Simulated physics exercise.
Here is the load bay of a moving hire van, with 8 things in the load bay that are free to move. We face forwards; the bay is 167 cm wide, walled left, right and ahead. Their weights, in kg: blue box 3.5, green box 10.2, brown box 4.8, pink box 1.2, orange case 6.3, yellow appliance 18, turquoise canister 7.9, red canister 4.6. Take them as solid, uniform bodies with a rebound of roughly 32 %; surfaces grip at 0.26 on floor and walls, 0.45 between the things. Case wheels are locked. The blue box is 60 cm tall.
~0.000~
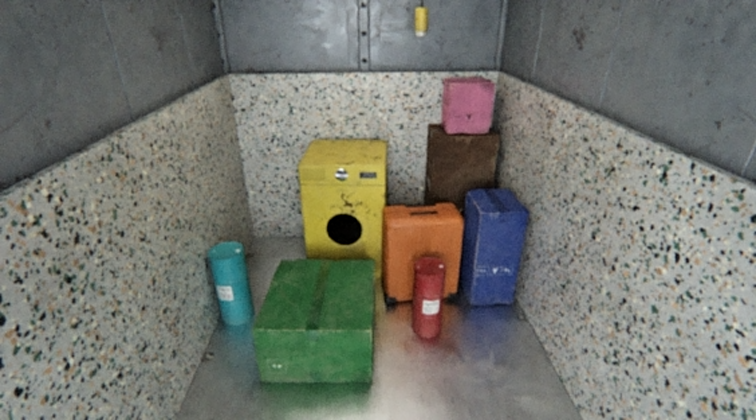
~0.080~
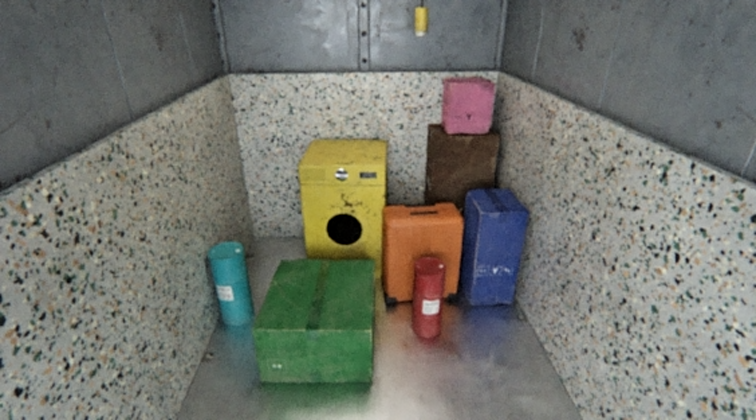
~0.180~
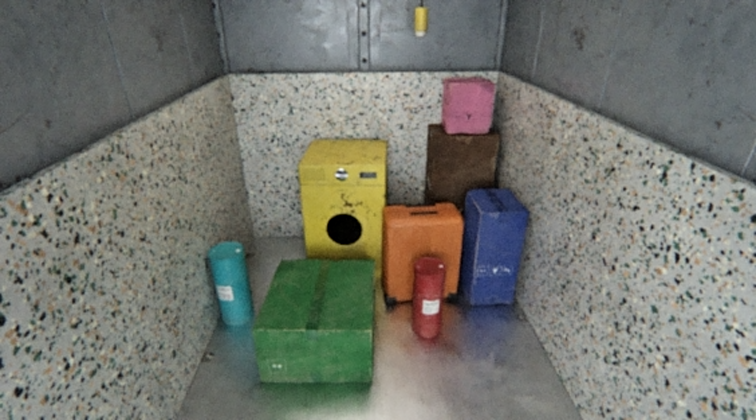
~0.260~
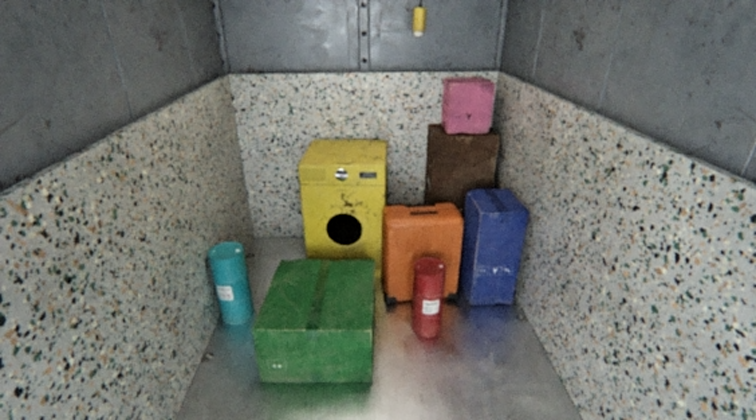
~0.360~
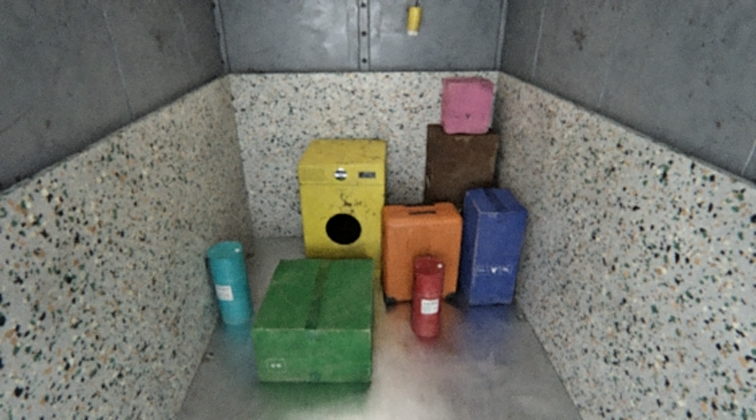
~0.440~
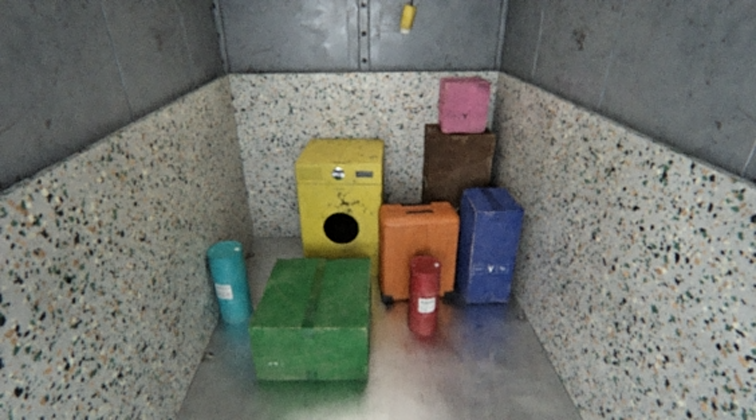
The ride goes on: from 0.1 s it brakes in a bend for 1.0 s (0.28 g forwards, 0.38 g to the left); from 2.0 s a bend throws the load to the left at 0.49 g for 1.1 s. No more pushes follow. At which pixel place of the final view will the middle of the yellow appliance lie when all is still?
Resting place of the yellow appliance: (276, 205).
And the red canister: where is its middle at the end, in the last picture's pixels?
Around (360, 276).
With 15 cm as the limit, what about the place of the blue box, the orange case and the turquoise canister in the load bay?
The blue box leaves its spot; the orange case leaves its spot; the turquoise canister keeps its place.
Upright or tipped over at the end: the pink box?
The pink box topples.
After 0.74 s, load feels 0.28 g forwards, 0.38 g left; yellow appliance slid 16 cm near (326, 204); blue box slid 21 cm; red canister slid 21 cm.
After 1.34 s, steady run; yellow appliance slid 35 cm near (295, 205); red canister slid 40 cm; orange case slid 37 cm.
After 2.84 s, load feels 0.49 g left; yellow appliance slid 47 cm near (276, 205); pink box leaning 15°; blue box slid 69 cm.
At rest (4.3 s), tipped over in the load bay, pink box; not toppled but over 15 cm from the start, blue box, green box, brown box, orange case, yellow appliance and red canister; turquoise canister in place, give or take 15 cm. Seen from the same camera at the end, yellow appliance near (276, 205).
